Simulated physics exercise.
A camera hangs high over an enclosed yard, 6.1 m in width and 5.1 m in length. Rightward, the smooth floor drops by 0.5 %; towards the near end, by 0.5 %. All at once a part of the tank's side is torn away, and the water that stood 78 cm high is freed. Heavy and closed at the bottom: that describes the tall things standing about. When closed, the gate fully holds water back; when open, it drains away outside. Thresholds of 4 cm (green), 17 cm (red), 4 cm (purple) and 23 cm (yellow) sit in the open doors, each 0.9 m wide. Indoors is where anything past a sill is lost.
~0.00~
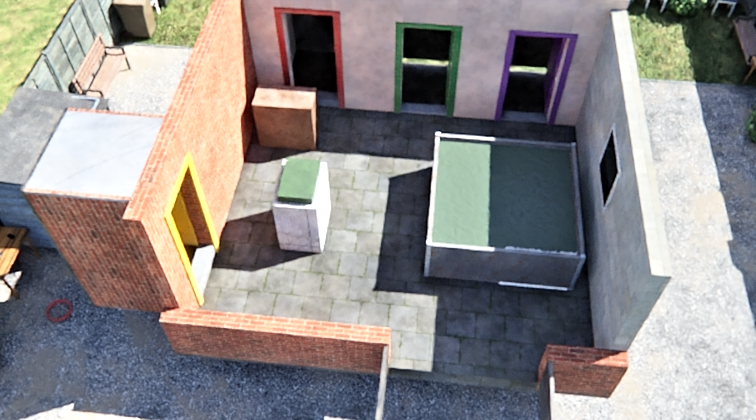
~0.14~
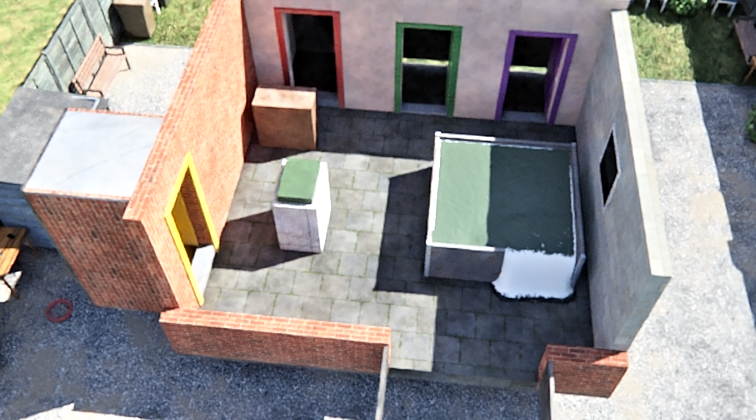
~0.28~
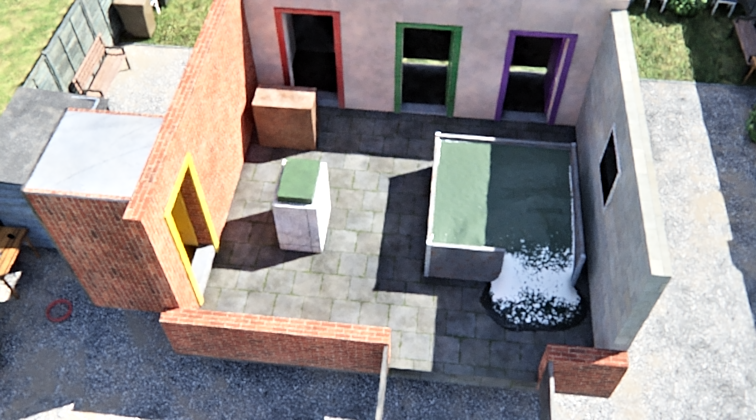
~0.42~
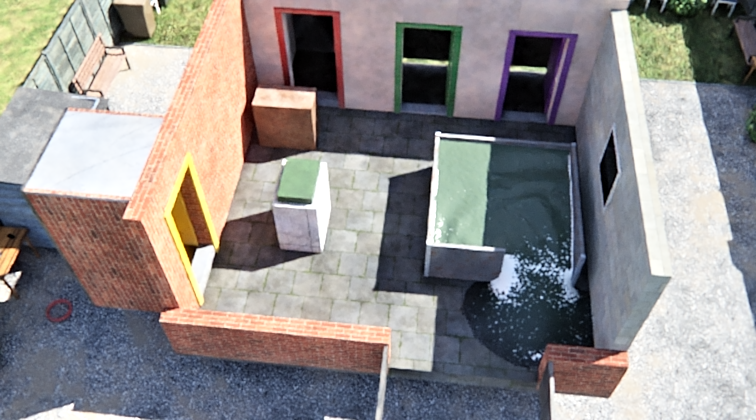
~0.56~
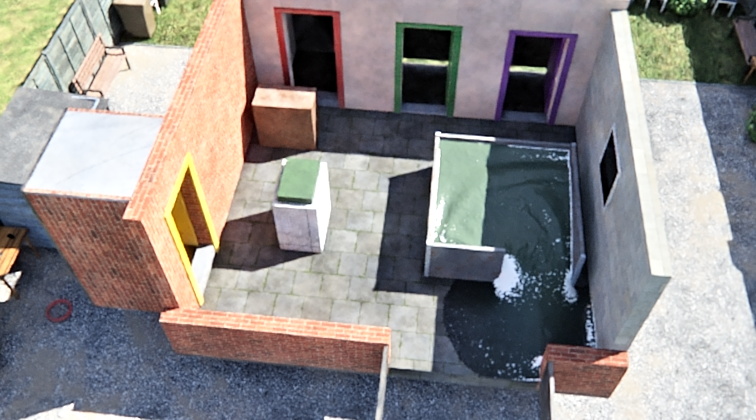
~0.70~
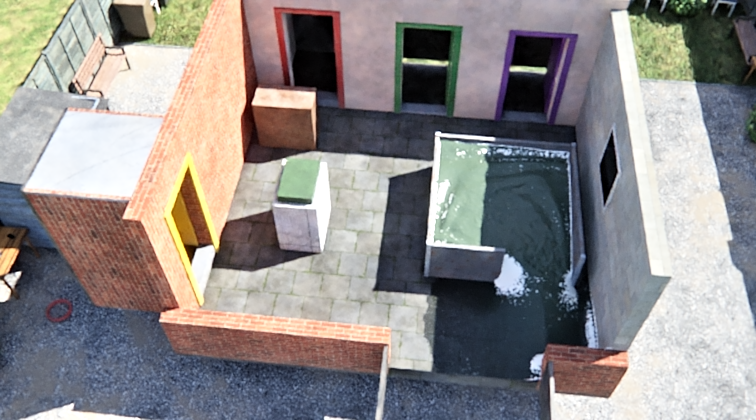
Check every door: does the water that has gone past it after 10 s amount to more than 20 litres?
Result: Green door: Lags behind the figure; red door: Lags behind the figure; purple door: Outstrips the figure; yellow door: Lags behind the figure.
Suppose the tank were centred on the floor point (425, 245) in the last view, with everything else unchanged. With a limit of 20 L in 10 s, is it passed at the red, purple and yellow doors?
At the red door the limit is not exceeded, at the purple door not exceeded, at the yellow door not exceeded.
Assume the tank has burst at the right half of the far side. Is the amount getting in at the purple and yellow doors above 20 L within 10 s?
Log - purple: Threshold topped, yellow: Threshold not reached.
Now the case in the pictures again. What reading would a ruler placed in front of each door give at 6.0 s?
Green 2 cm, red 0 cm, purple 8 cm, yellow 9 cm.
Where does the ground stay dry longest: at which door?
It would be the red one.
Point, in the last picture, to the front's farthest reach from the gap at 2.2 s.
About (333, 346) in the last view.
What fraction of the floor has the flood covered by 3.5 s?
Close to 35 in a hundred.
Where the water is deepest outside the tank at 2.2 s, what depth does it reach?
Up to near 52 cm.
After 1.4 s water covers 15 % of the floor and is deepest (64 cm) near (587, 372); green door not reached, red door not reached, purple door not reached, yellow door not reached.
After 2.2 s water covers 15 % of the floor and is deepest (52 cm) near (587, 372); green door not reached, red door not reached, purple door not reached, yellow door not reached.
After 3.5 s water covers 35 % of the floor and is deepest (36 cm) near (583, 318); green door not reached, red door not reached, purple door 8 cm at the sill, 1 L in, yellow door not reached.
After 6.0 s water covers 70 % of the floor and is deepest (23 cm) near (583, 328); green door 2 cm at the sill, 0 L in, red door not reached, purple door 8 cm at the sill, 30 L in, yellow door 9 cm at the sill, 0 L in.
After 10.0 s water covers 90 % of the floor and is deepest (14 cm) near (574, 371); green door 2 cm at the sill, 0 L in, red door 6 cm at the sill, 0 L in, purple door 6 cm at the sill, 52 L in, yellow door 5 cm at the sill, 0 L in.
